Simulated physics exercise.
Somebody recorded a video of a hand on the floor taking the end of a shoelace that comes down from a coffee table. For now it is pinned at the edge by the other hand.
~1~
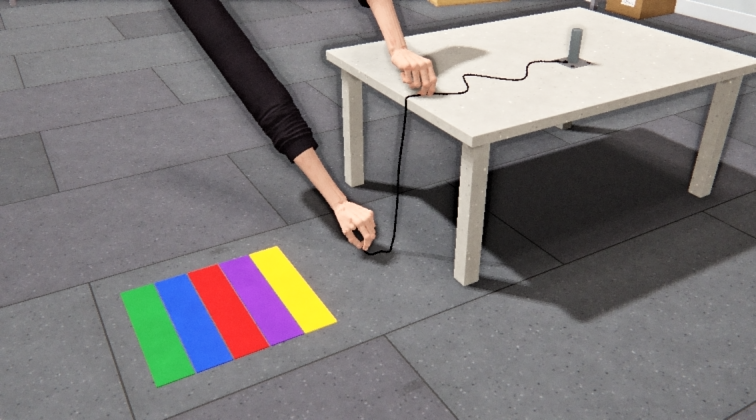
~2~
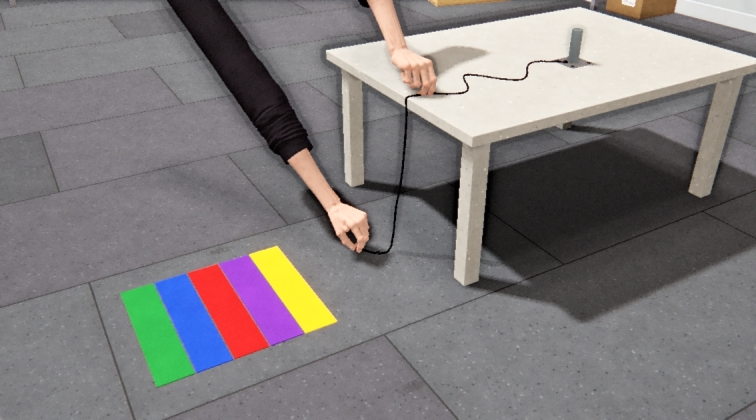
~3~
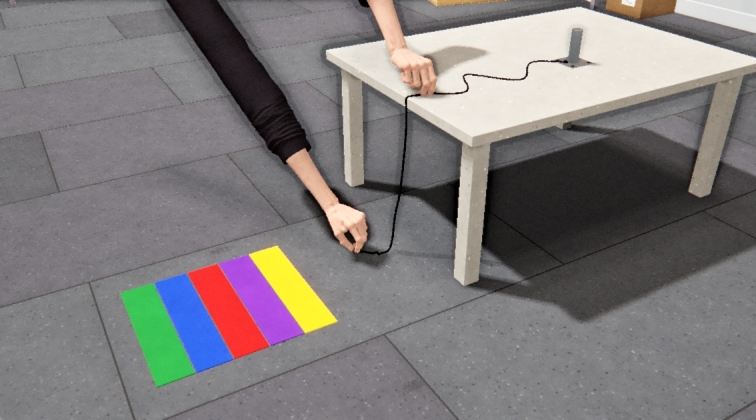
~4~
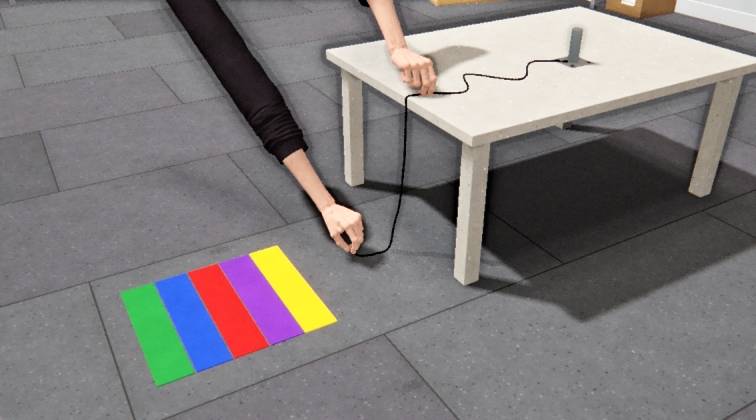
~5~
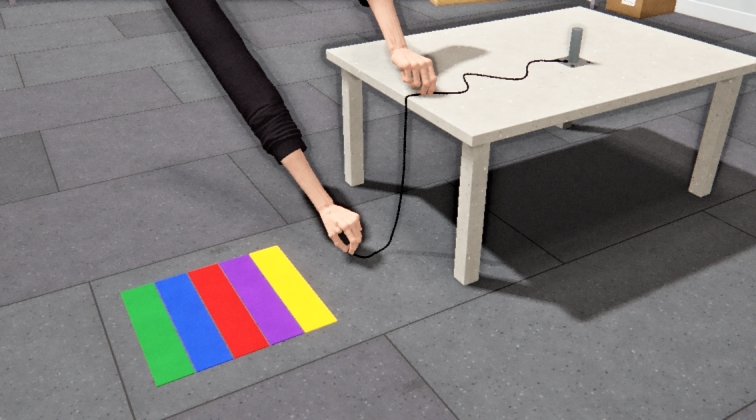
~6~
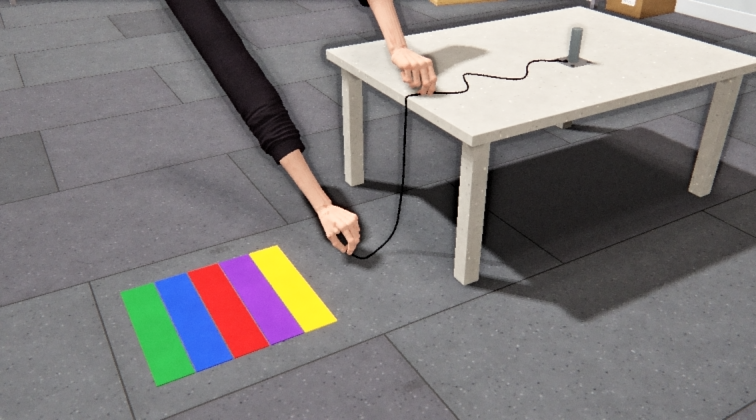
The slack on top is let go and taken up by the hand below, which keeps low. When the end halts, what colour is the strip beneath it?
Blue.
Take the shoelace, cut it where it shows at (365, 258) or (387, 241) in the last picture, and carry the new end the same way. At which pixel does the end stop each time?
Result 1: (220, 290). Result 2: (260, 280).
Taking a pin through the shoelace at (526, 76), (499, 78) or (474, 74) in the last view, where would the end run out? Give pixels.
First try around (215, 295), second around (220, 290), third around (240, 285).
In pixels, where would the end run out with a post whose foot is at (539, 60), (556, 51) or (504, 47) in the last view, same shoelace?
You'd find it around (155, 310), then (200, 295), and finally (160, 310).
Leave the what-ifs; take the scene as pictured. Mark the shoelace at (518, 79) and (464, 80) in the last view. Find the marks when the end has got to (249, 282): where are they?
Approx. (493, 79); approx. (433, 91).
A little later, end near (249, 282); over purple.
Next, end near (210, 294); over red.
When it is tight, end near (185, 302); over blue. Over blue.
